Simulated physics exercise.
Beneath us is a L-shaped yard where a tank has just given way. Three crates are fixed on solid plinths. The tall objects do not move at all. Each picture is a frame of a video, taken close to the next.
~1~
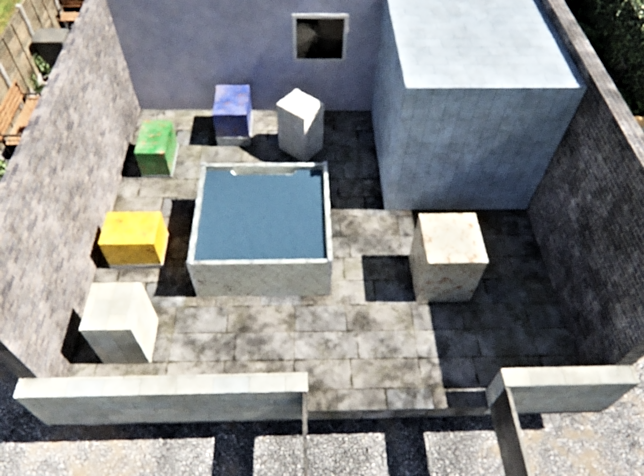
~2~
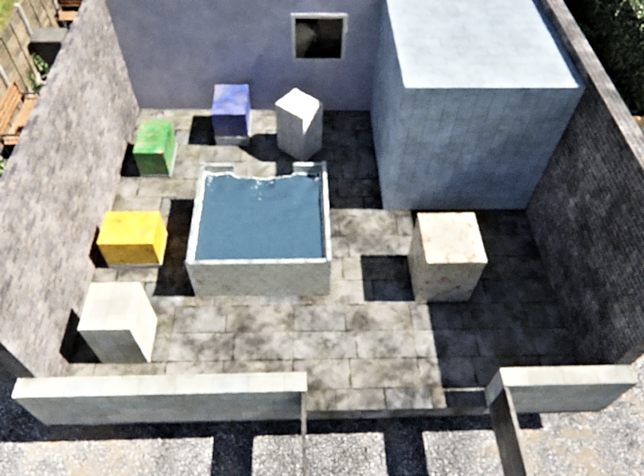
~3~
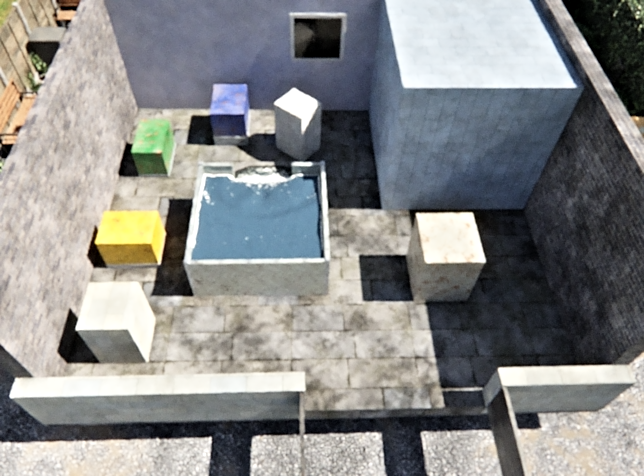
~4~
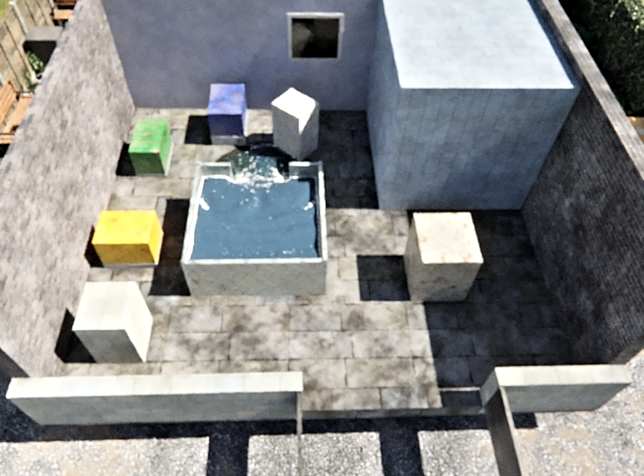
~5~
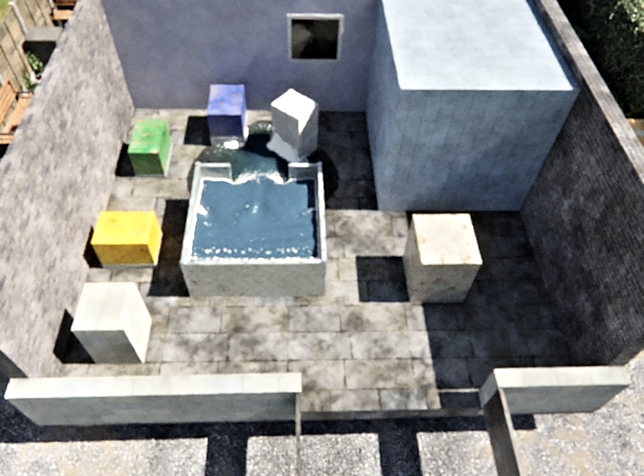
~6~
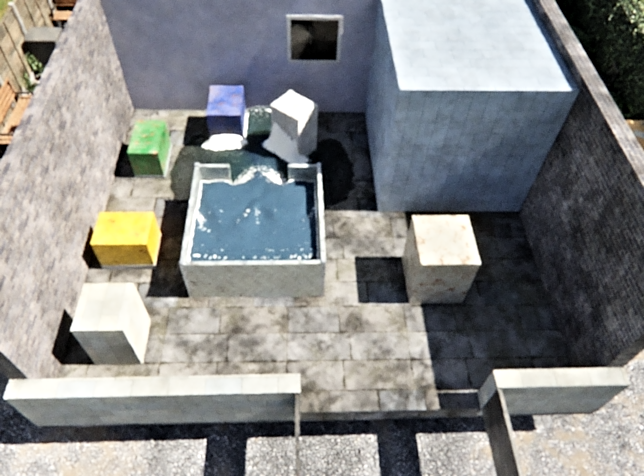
Water pouring through a gap in the far side of a square tank, spreading across paving towards blue and white blocks.
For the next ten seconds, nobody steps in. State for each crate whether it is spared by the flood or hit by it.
The blue crate is not missed by the water this time, the green crate is not missed by the water this time, the yellow crate is not missed by the water this time.
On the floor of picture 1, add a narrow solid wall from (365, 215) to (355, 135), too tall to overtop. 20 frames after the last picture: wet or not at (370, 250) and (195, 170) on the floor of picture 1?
As listed: Wet, wet.
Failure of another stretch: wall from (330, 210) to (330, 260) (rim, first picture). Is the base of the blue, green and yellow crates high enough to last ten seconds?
Then the blue crate is untouched, the green crate is untouched and the yellow crate is untouched.
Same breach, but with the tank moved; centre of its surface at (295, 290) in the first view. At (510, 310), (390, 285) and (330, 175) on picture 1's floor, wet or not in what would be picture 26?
Results in order - left untouched, left untouched, swamped.
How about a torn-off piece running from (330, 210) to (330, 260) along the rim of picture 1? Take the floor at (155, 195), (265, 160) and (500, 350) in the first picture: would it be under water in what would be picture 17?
Spared; spared; drenched.
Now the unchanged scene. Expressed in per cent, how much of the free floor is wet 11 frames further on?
About 35 per cent.
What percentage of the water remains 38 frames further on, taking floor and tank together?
It comes to roughly 96 per cent.
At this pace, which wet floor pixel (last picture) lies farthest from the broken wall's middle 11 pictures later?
Somewhere about (133, 114).
A moment on, water covers 25 % of the floor; the blue crate water round its plinth, the green crate water round its plinth, the yellow crate not reached.
Next, water covers 35 % of the floor; the blue crate water round its plinth, the green crate water round its plinth, the yellow crate not reached.
Then, water covers 55 % of the floor; the blue crate water round its plinth, the green crate water round its plinth, the yellow crate water round its plinth.
Later, water covers 80 % of the floor; the blue crate water round its plinth, the green crate water round its plinth, the yellow crate water round its plinth.
In the end, water covers 90 % of the floor; the blue crate was topped, the green crate was topped, the yellow crate was topped.
